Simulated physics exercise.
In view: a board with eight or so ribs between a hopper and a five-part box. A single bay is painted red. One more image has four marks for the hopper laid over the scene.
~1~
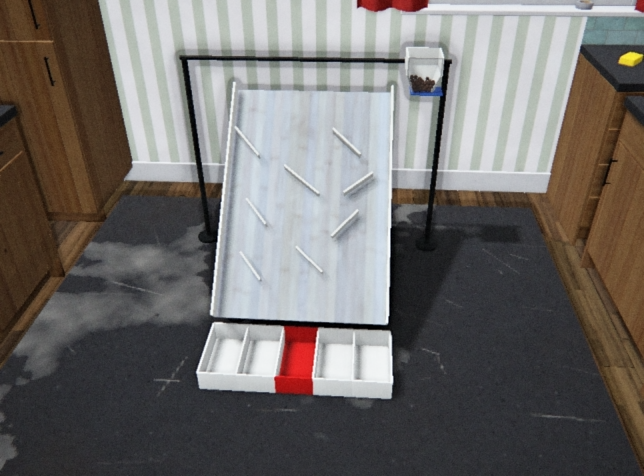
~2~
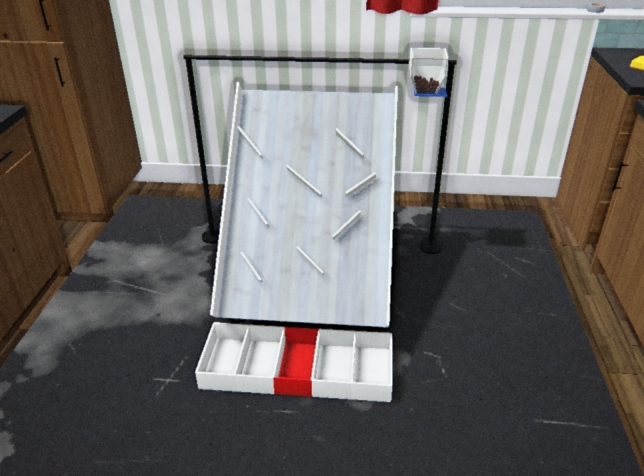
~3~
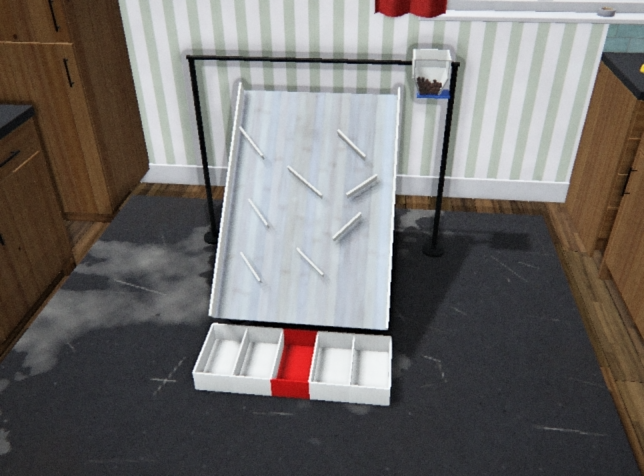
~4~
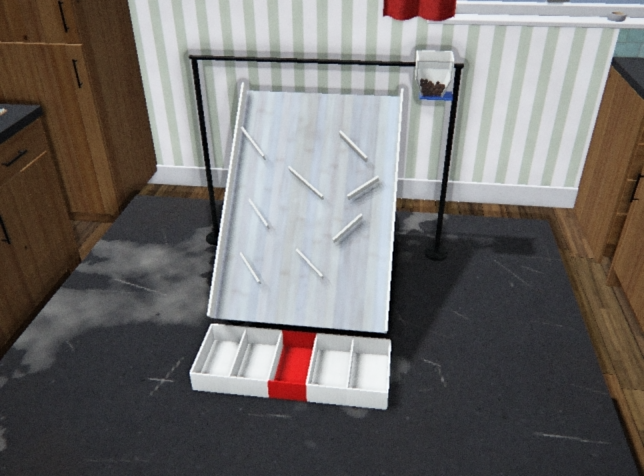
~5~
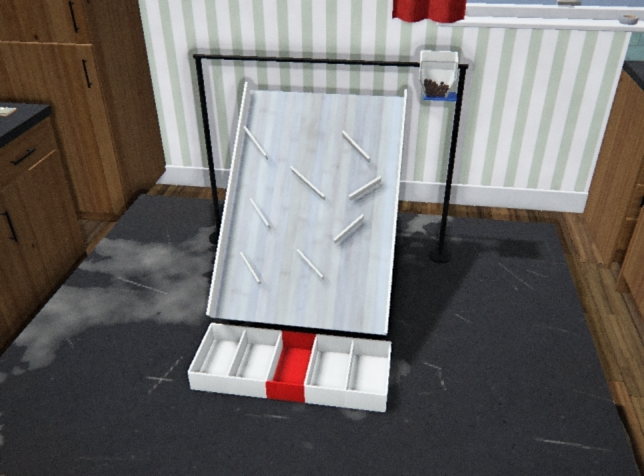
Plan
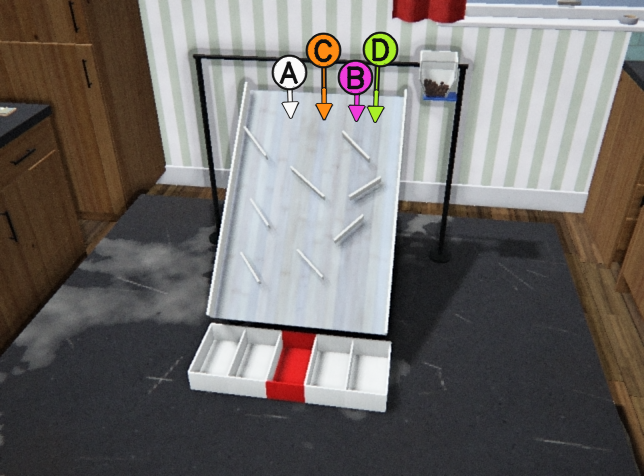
In a kitchen, a tilted board with angled ribs stands between a raised hopper of small brown pieces and a five-part white box with a red middle bay; nothing moves except the view, which shifts slightly around it.
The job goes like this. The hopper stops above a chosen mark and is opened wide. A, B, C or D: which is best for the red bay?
Best: A.
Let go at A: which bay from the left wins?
It is the third one.
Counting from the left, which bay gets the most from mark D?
The fifth.
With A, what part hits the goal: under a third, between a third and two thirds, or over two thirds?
Between a third and two thirds.
On the marked copy, mark A meets the board at (290, 112); mark B meets the board at (356, 115); mark C meets the board at (324, 113); mark D meets the board at (375, 116).
With A, about half in the red bay, about a third in other bays, a small part outside the box.
With B, none in the red bay, all in other bays.
With C, a small part in the red bay, nearly all in other bays, a stray few outside the box.
With D, none in the red bay, nearly all in other bays.
